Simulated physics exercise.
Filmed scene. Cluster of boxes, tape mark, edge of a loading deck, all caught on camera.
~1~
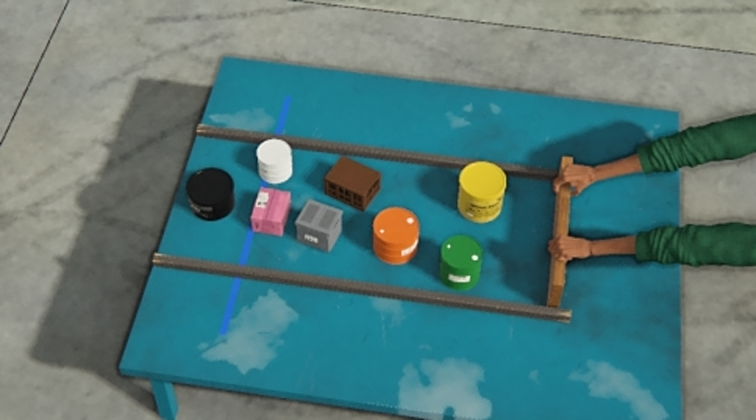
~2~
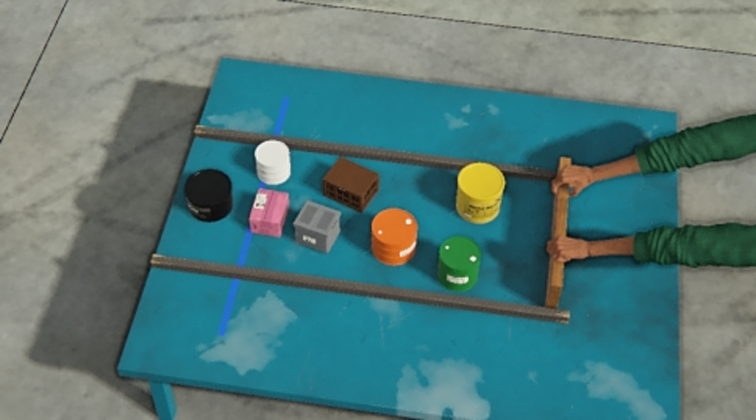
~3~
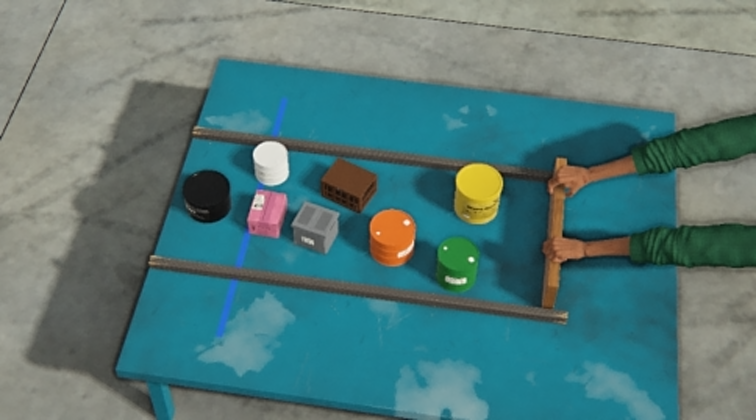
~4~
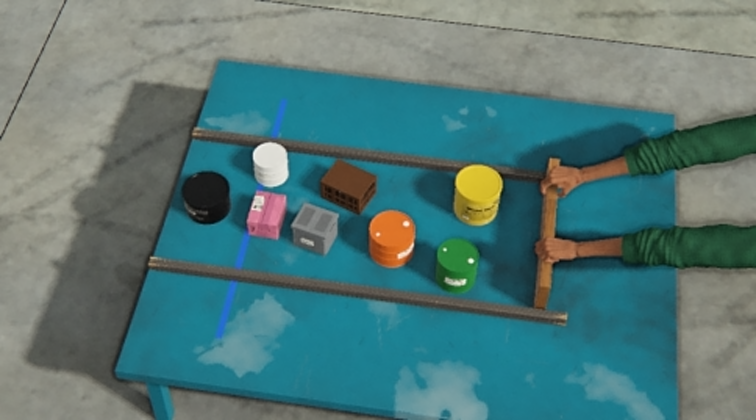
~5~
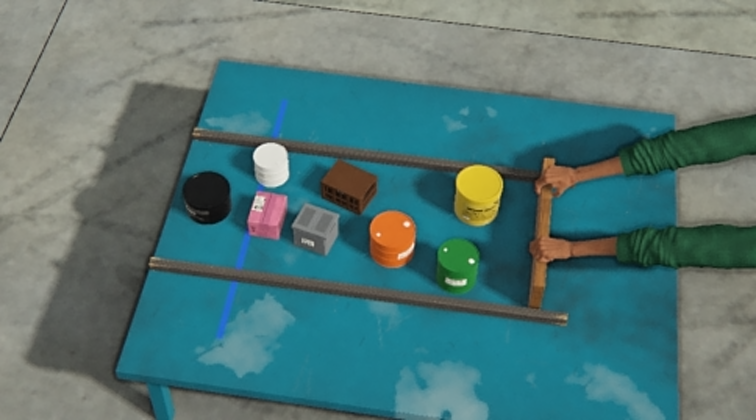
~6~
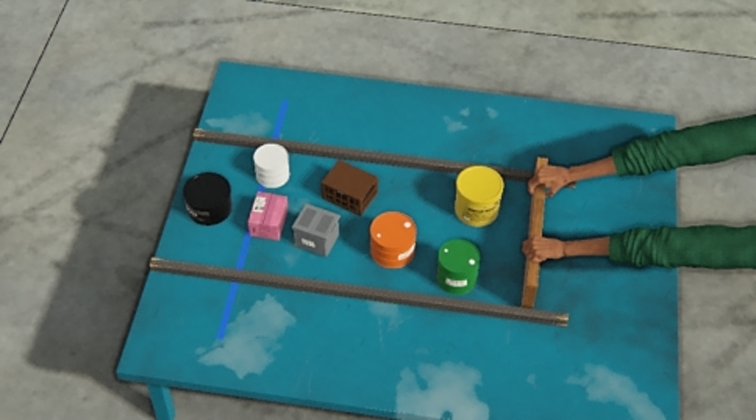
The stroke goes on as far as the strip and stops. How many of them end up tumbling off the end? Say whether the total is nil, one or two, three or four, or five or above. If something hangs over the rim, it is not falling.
The fall count stops at one or two.
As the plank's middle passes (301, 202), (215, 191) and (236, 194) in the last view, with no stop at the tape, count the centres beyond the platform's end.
Over the end: 0, 5, 2.
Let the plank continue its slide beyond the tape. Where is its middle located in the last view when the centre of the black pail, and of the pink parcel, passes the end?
I'd say about (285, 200) for the first one and about (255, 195) for the second.
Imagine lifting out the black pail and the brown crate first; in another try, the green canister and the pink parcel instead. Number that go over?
Count: 0 (first case); 1 (second).
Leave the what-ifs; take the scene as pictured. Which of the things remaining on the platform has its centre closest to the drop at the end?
The pink parcel.
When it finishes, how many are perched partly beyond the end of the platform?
Answer: 2.
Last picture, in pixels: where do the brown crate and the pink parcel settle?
The first sits around (199, 184), while the other sits around (168, 214).
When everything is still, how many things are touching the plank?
It ends up touching 3.
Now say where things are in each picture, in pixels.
The first frame shows black pail (211, 195); white canister (275, 161); pink parcel (271, 212); plank (560, 232); tape (258, 206).
The second frame shows white canister (273, 162); yellow pail (479, 194).
The third frame shows pink parcel (268, 214); brown crate (349, 185).
The fourth frame shows black pail (207, 198); plank (547, 233).
The fifth frame shows white canister (271, 165); grey tote (316, 230).
The sixth frame shows black pail (208, 199); white canister (272, 166); pink parcel (268, 216); plank (535, 233); tape (255, 210).
Soon after, none off yet; black pail at rest near (208, 199); white canister at rest near (272, 166); pink parcel at rest near (268, 216).
After that, none off yet; black pail displaced a little near (196, 194); white canister displaced about its own width near (253, 158); pink parcel displaced about its own width near (216, 220).
In the end, the number that fall off is one or two; gone, black pail.
